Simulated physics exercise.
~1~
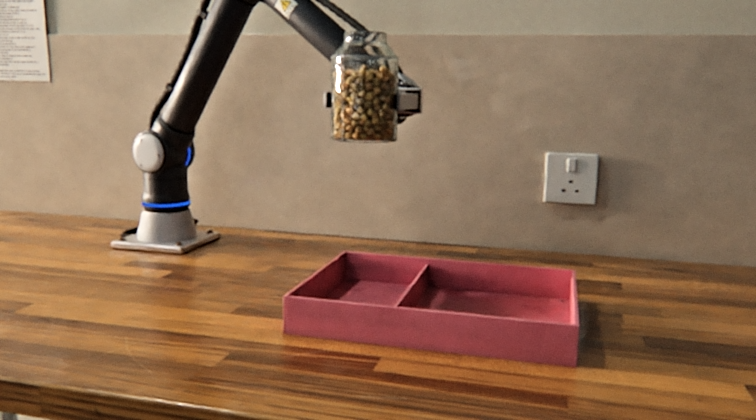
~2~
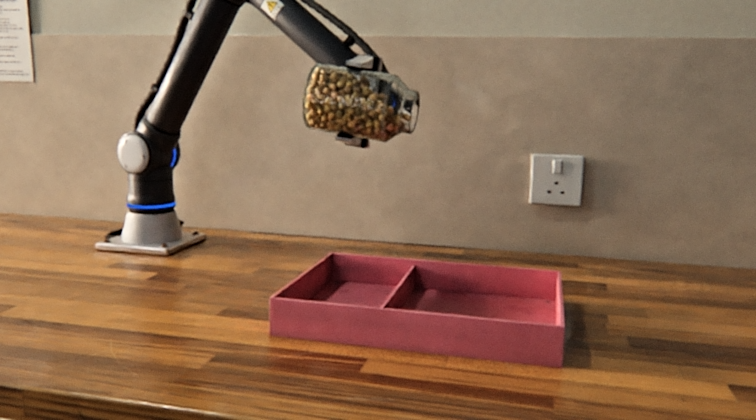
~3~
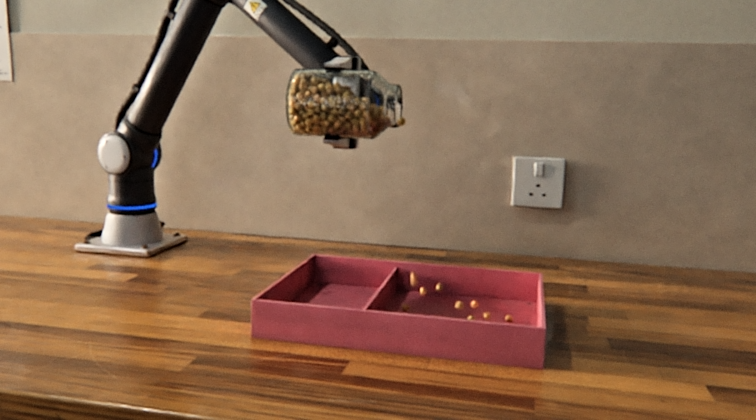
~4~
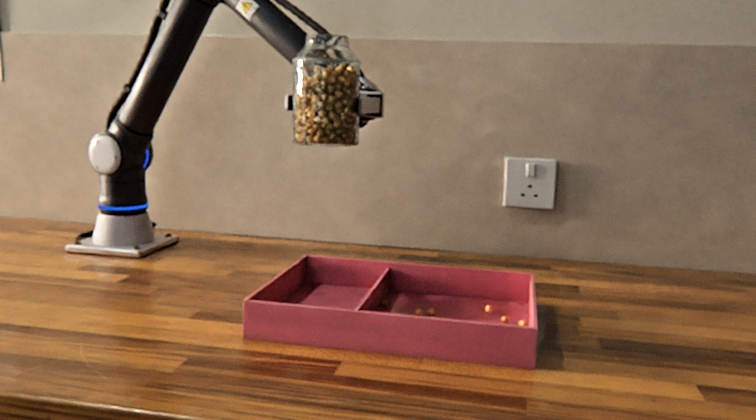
A black robot arm holds a clear glass jar of dried chickpeas upright above a wooden worktop, where a shallow pink tray split by a cross wall sits empty. The arm tips the jar over to the right until it lies on its side, its mouth facing away from the arm's base. A few chickpeas spill out and drop into the larger, far-side part of the tray. The arm then turns the jar upright again, still nearly as full as before. Only a small scattering of chickpeas rests in the far-side part, while the near-side part stays empty.
